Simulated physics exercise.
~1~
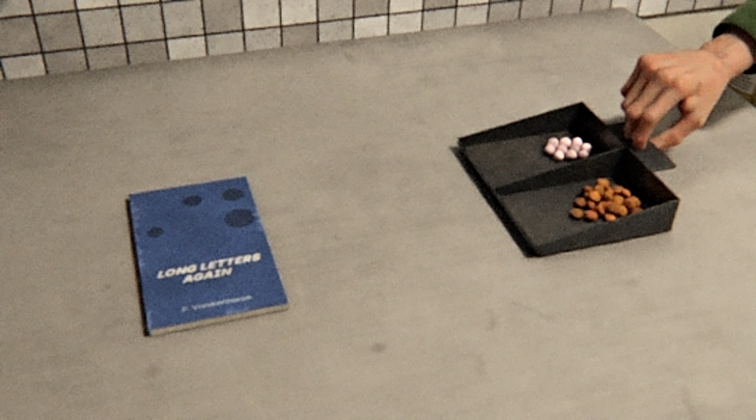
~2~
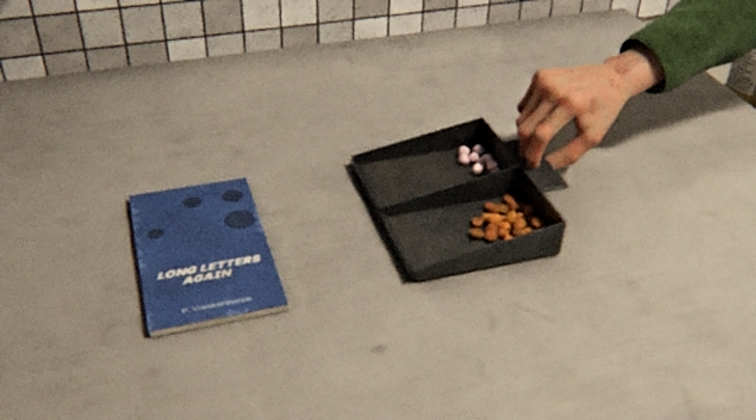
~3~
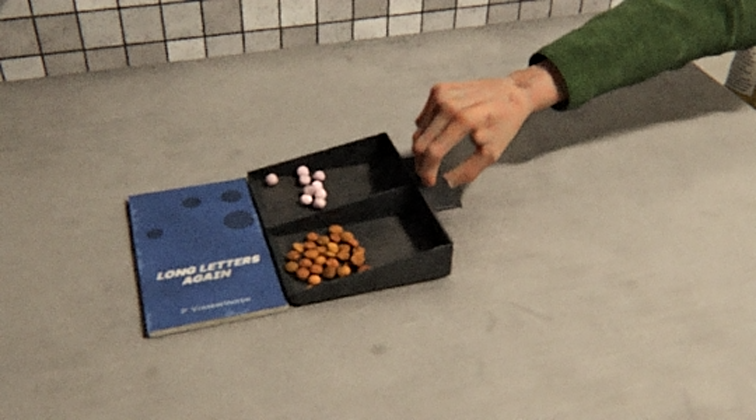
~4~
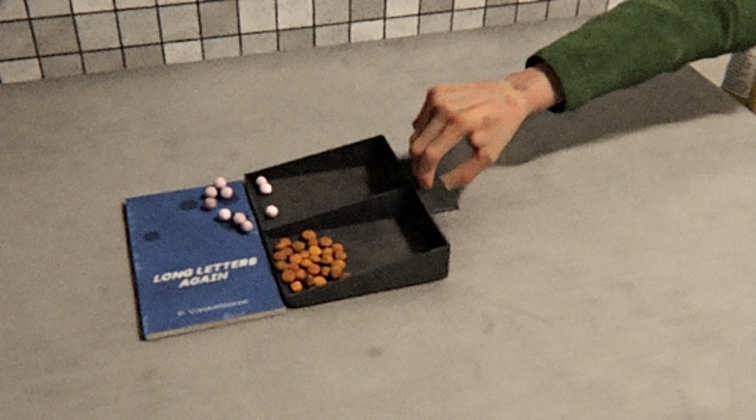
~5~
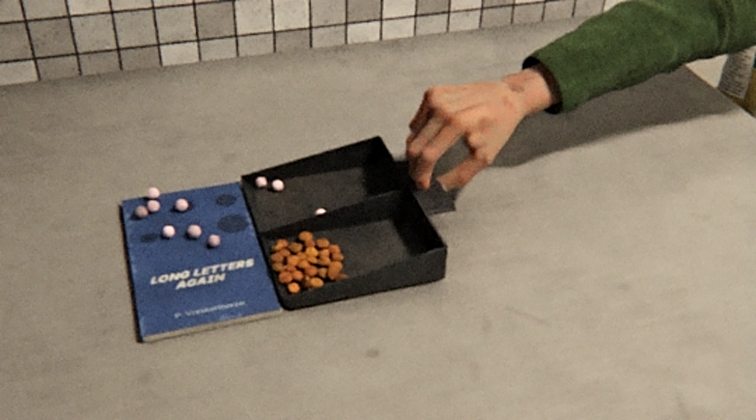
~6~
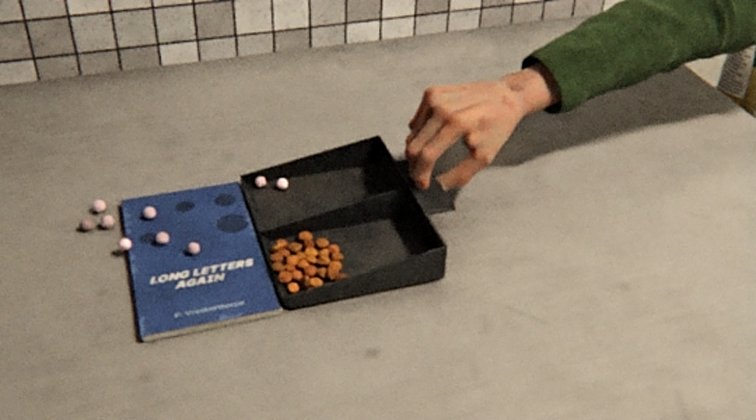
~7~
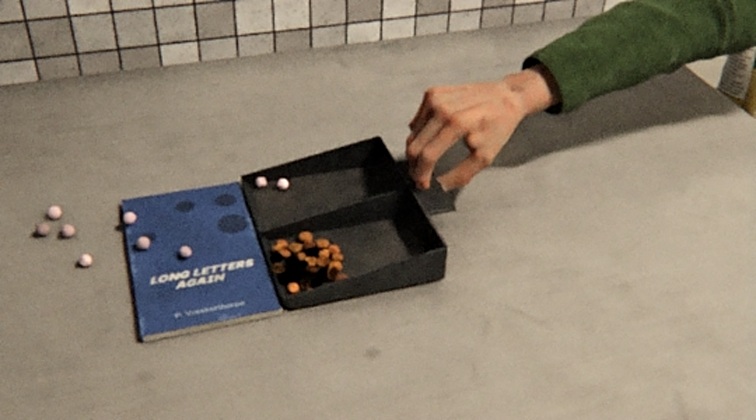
A black two-part tray, pushed left across the counter by a hand in a green sleeve, stopped against a blue book, and most of the pale pink balls rolled out over the cover, some onto the counter, while the brown nuggets slid forward but stayed inside.
